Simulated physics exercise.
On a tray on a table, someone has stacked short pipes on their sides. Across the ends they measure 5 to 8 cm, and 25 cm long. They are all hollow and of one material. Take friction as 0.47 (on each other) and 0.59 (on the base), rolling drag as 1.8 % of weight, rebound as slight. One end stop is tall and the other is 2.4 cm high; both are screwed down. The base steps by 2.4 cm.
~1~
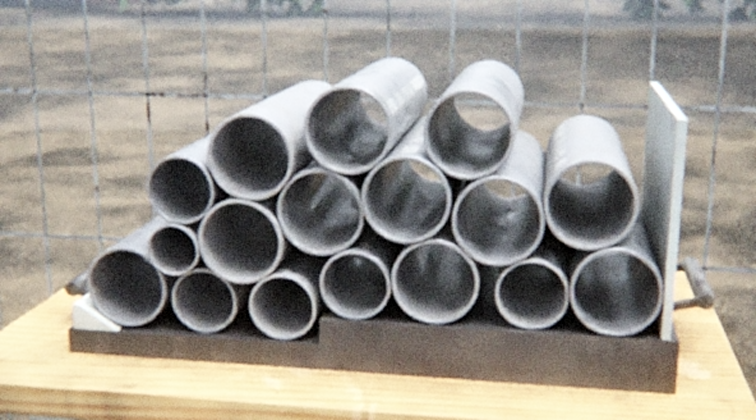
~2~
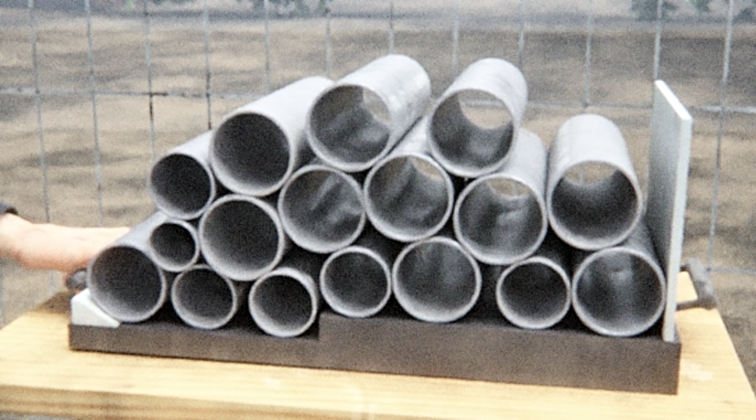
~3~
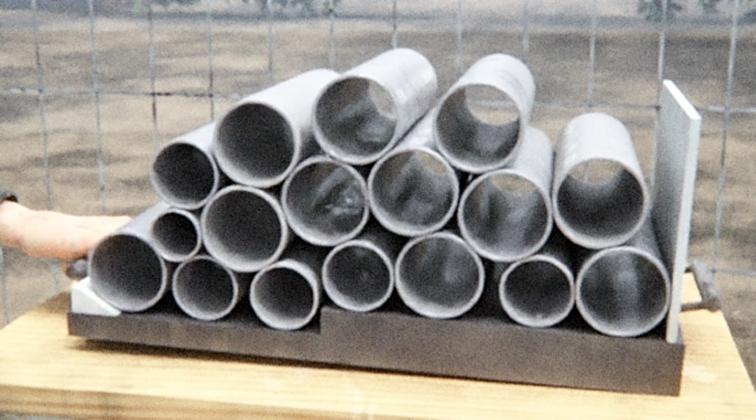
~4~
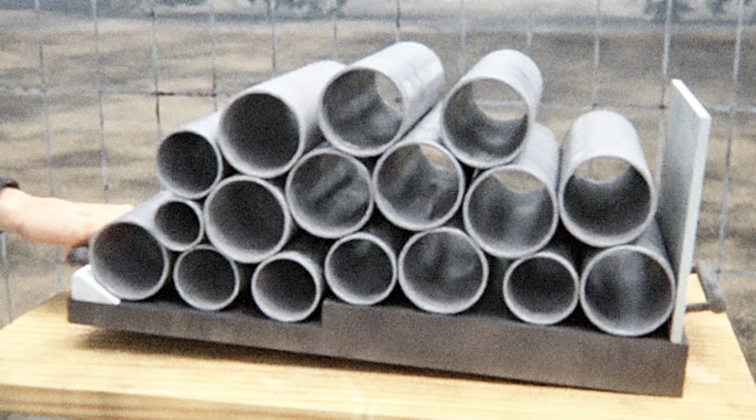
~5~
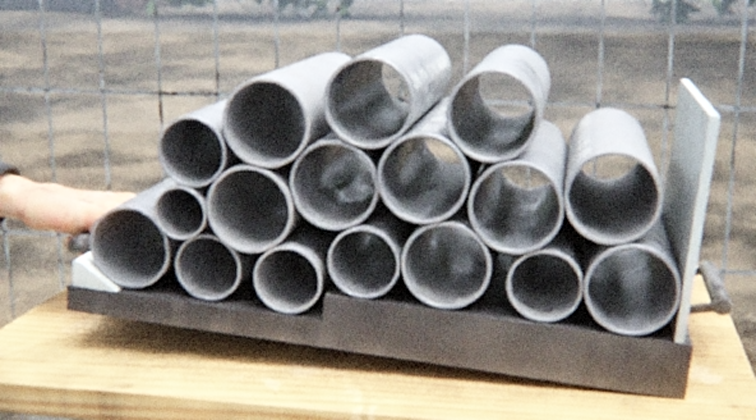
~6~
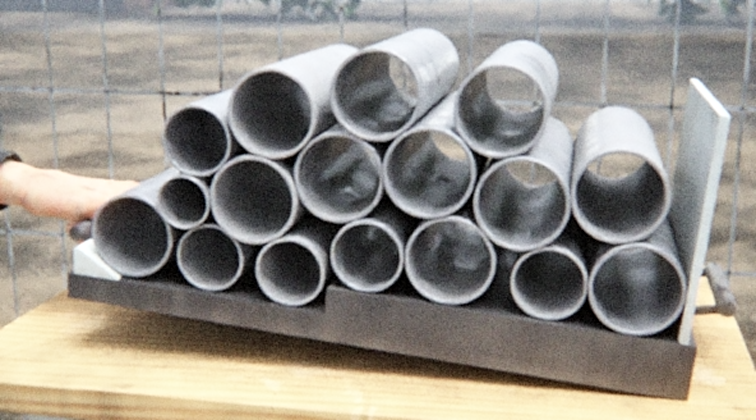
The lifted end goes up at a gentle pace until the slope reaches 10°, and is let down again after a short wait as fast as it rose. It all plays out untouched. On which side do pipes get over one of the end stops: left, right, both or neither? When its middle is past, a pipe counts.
Neither side.
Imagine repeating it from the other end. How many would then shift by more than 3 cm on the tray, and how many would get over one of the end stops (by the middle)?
Shifted: 16; got out: 8.
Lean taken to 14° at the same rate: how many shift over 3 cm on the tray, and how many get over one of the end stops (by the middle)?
0 and 0.
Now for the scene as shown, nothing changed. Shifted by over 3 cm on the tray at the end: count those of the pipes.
That comes to 0 in total.
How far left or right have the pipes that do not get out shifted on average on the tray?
To the right, roughly 0 cm.
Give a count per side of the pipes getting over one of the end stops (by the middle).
Counting left then right, it's 0 and 0.
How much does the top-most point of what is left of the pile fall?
Drop in height: About 0 cm.
Then, 1.66 s past the final picture, left end up 7°; 0 now displaced over 3 cm; not one over the end stops.
Then, 2.22 s past the final picture, tray level; 0 now displaced over 3 cm; not one over the end stops.
All still, 2.6 s past the final picture, 0 moved over 3 cm; not one over the end stops; top of the pile 24 cm high, from 24 cm.
